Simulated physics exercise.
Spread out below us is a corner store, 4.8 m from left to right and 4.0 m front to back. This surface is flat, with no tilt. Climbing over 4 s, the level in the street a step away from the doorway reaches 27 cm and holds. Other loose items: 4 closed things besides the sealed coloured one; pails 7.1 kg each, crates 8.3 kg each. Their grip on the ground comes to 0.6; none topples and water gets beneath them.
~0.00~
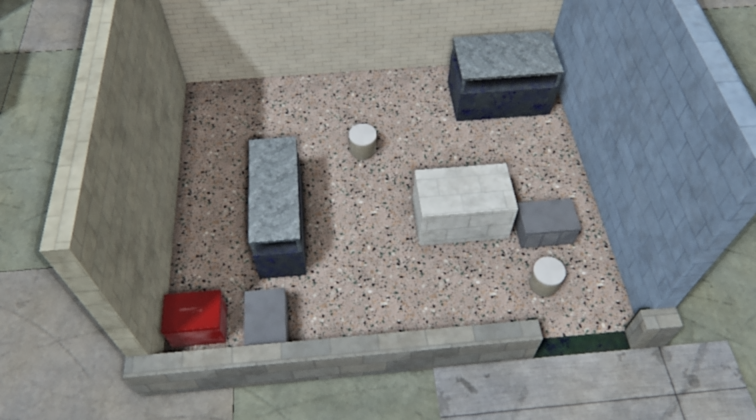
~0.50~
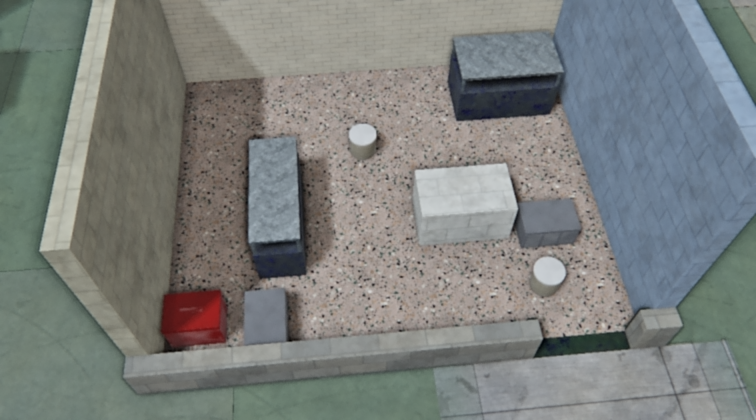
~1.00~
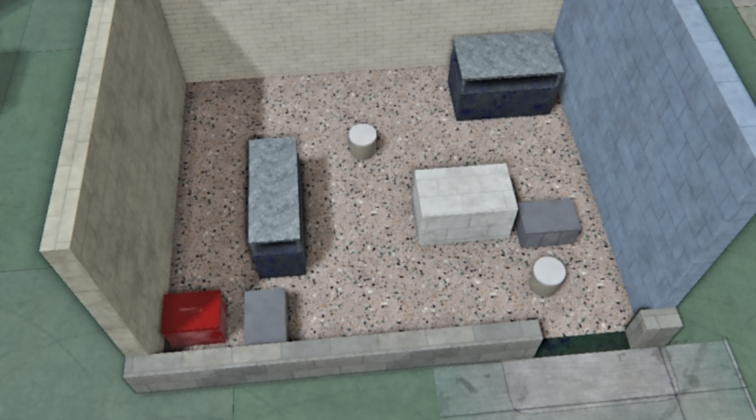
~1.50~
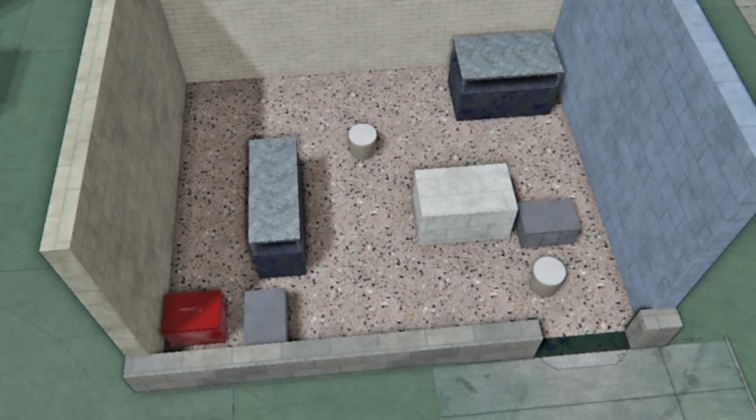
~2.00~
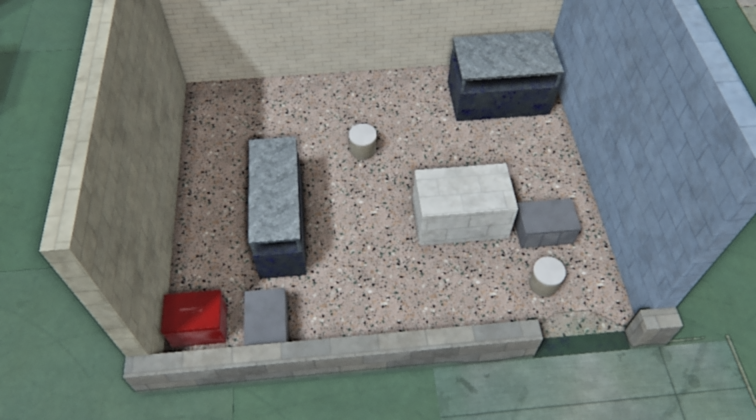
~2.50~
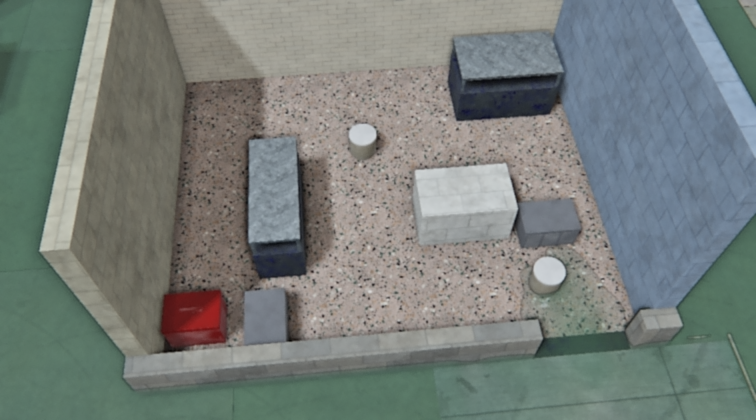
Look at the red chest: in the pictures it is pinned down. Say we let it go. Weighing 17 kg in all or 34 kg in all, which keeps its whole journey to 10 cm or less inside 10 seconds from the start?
Just the bigger amount serves.
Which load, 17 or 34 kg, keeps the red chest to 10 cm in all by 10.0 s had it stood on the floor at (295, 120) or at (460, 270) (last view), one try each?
Taking them in turn, only the heavier mass keeps it, and only the heavier mass keeps it.
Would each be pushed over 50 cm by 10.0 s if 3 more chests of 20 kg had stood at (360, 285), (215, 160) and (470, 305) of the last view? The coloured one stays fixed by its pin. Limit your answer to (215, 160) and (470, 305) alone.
First one: Inside the limit; second one: Inside the limit.
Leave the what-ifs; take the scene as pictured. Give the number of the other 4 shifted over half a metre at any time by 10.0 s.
That makes 3.
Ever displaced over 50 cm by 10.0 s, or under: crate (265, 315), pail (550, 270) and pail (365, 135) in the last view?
In turn: Under, more, more.
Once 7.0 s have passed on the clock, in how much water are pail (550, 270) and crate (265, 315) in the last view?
First about 12 cm, second about 5 cm.
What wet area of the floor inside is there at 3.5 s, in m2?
About 3.0 m2 is covered.
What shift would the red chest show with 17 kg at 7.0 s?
Shift: About 0 cm.
After 3.5 s the red chest would be 0 cm from its start with 17 kg and 0 cm from its start with 34 kg; 0 cm of water round it then.
After 4.5 s the red chest would be 0 cm from its start with 17 kg and 0 cm from its start with 34 kg; 0 cm of water round it then.
After 7.0 s the red chest would be 0 cm from its start with 17 kg and 0 cm from its start with 34 kg; 3 cm of water round it then.
After 10.0 s the red chest would be 49 cm from its start with 17 kg and 0 cm from its start with 34 kg; 9 cm of water round it then.
